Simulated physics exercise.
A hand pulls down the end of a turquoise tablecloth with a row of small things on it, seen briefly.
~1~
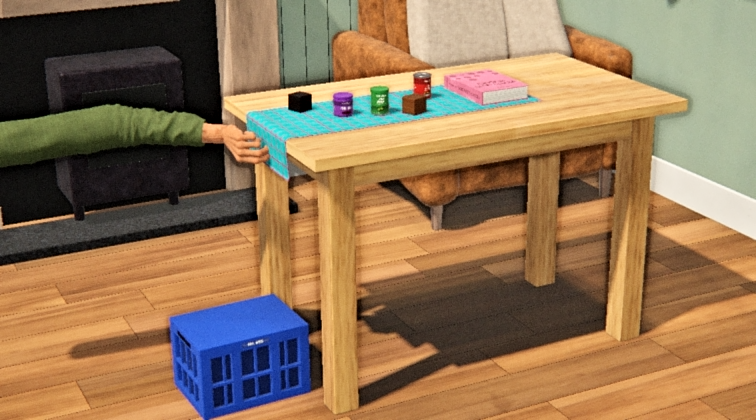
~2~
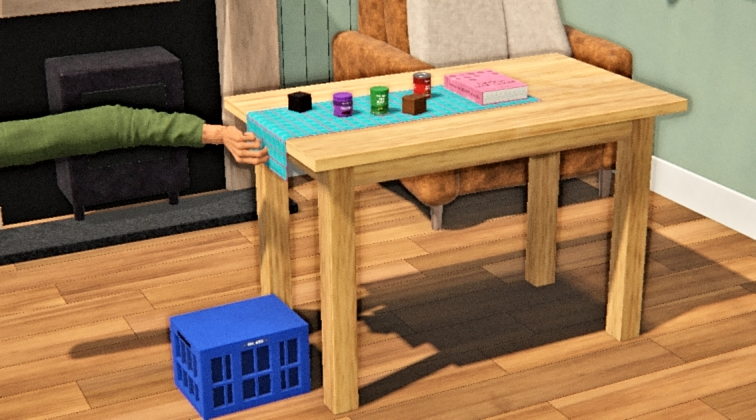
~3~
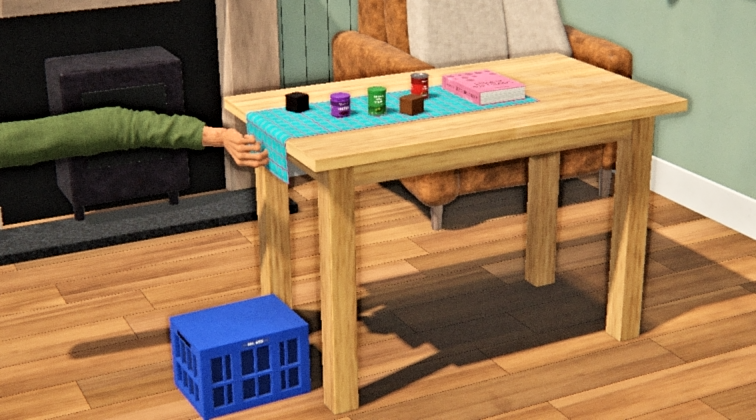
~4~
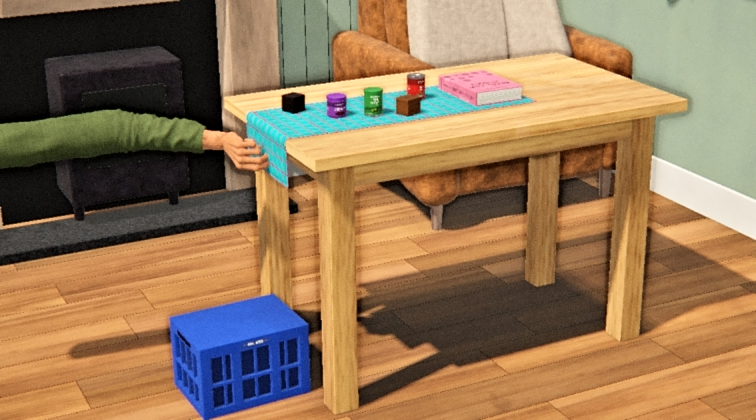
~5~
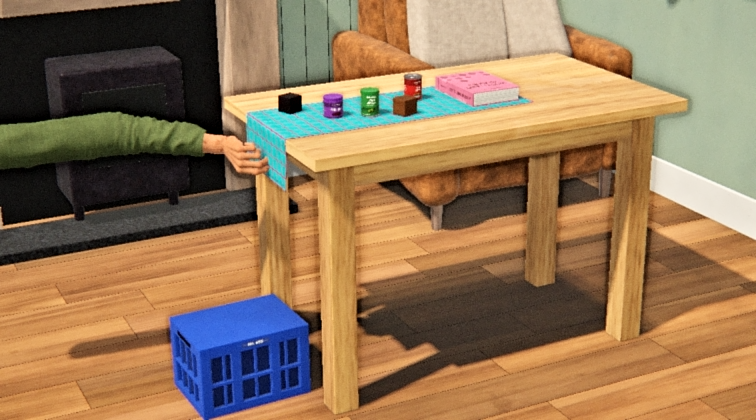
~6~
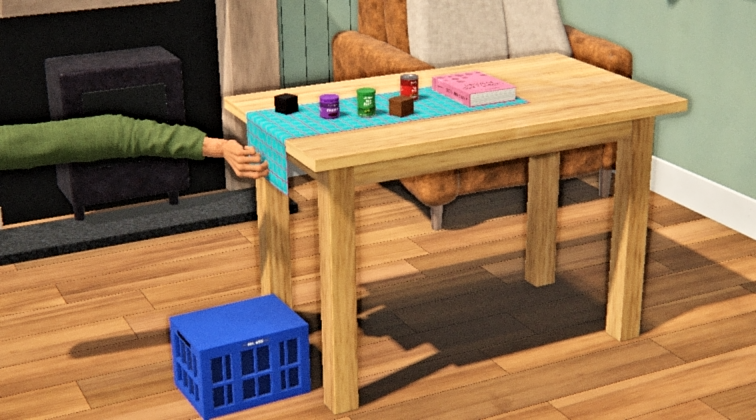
In a living room, a hand drawing a turquoise cloth slightly down over a wooden table's left end, small items shifting left with it.
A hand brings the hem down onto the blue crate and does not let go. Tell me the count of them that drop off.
Going over the edge will be four of them.
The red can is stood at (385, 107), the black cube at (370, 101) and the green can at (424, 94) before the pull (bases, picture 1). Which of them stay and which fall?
Each in turn: The red can goes down, the black cube goes down, the green can stays aloft.
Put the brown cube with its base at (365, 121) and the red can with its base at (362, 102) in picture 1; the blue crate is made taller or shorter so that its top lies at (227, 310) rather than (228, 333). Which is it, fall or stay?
Brown cube: Lost; red can: Lost.
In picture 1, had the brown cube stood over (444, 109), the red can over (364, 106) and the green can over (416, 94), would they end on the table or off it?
Outcome: Brown cube stays, red can falls away, green can stays.
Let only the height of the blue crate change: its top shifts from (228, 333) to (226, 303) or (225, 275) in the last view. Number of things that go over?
Numbers: 3; 2.
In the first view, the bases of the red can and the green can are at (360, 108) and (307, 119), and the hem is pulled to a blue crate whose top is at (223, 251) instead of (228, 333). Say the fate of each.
Red can: Safe; green can: Lost.
Early on, hem near (268, 231); black cube gone.
Midway, hem near (268, 282); black cube, purple pot and green can gone.
Finally, hem on the crate; black cube, purple pot, green can and brown cube gone. The answer is four.
